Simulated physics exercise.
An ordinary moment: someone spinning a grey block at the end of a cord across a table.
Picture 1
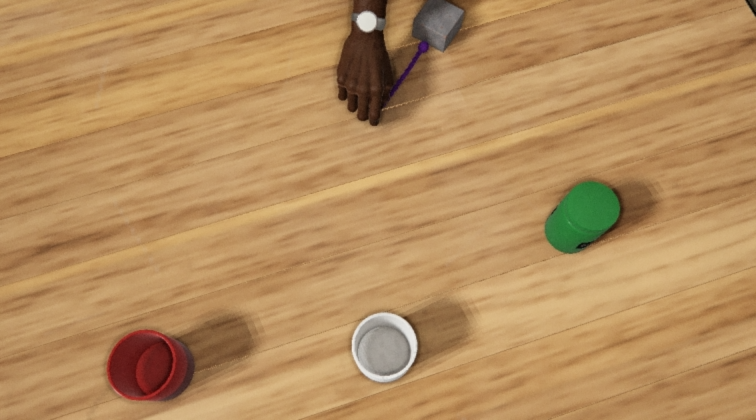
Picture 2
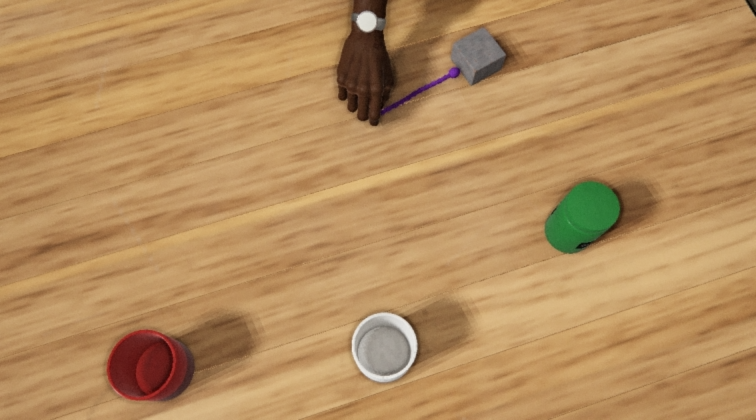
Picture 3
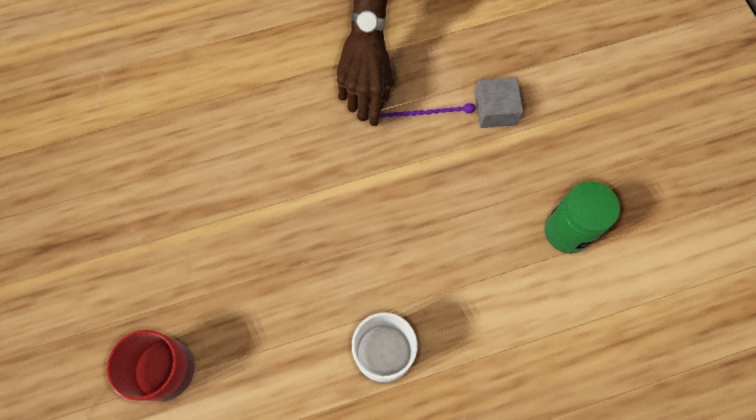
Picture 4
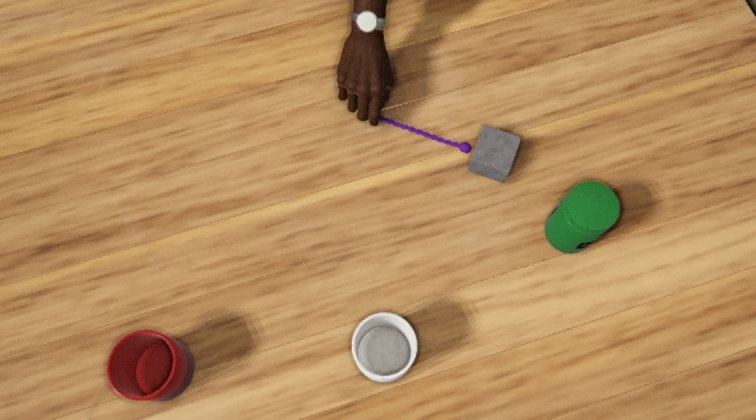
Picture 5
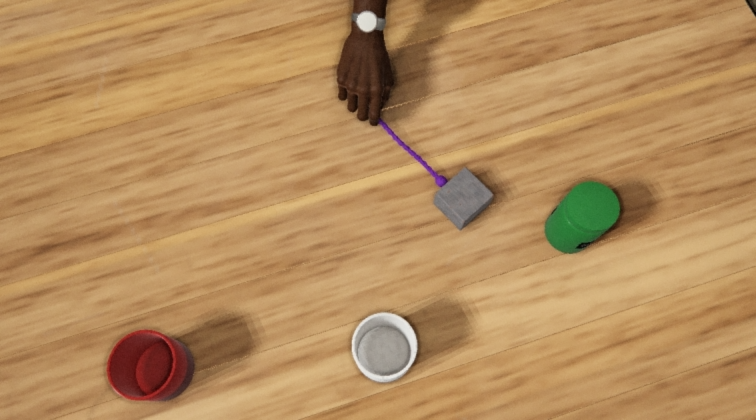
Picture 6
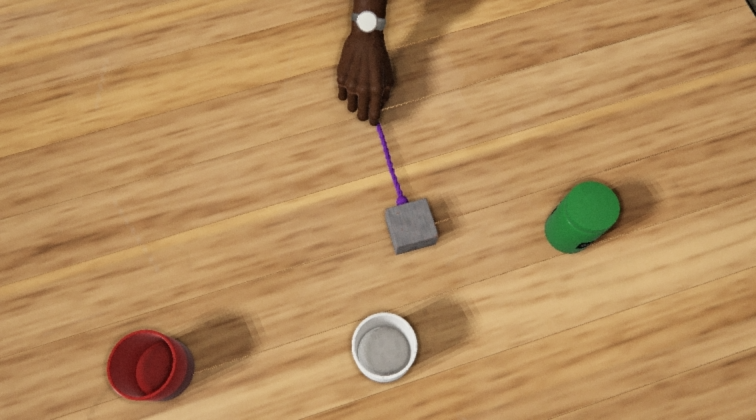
A grey block on a purple cord swings clockwise around a hand wearing a watch, starting at the upper right of the hand. It sweeps out to the right, then curves down past the green jar to just above the white mug, while the mugs and jar stay still.
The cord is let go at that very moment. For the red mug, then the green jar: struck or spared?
In the end the red mug stays untouched; the green jar remains clear.
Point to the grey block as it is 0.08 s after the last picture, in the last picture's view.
Close to (291, 240).
Then, 0.08 s after the last picture, block near (292, 240).
Then, 0.20 s after the last picture, block near (129, 256).
At rest, block off the table. The red mug remains clear and the green jar escapes it.
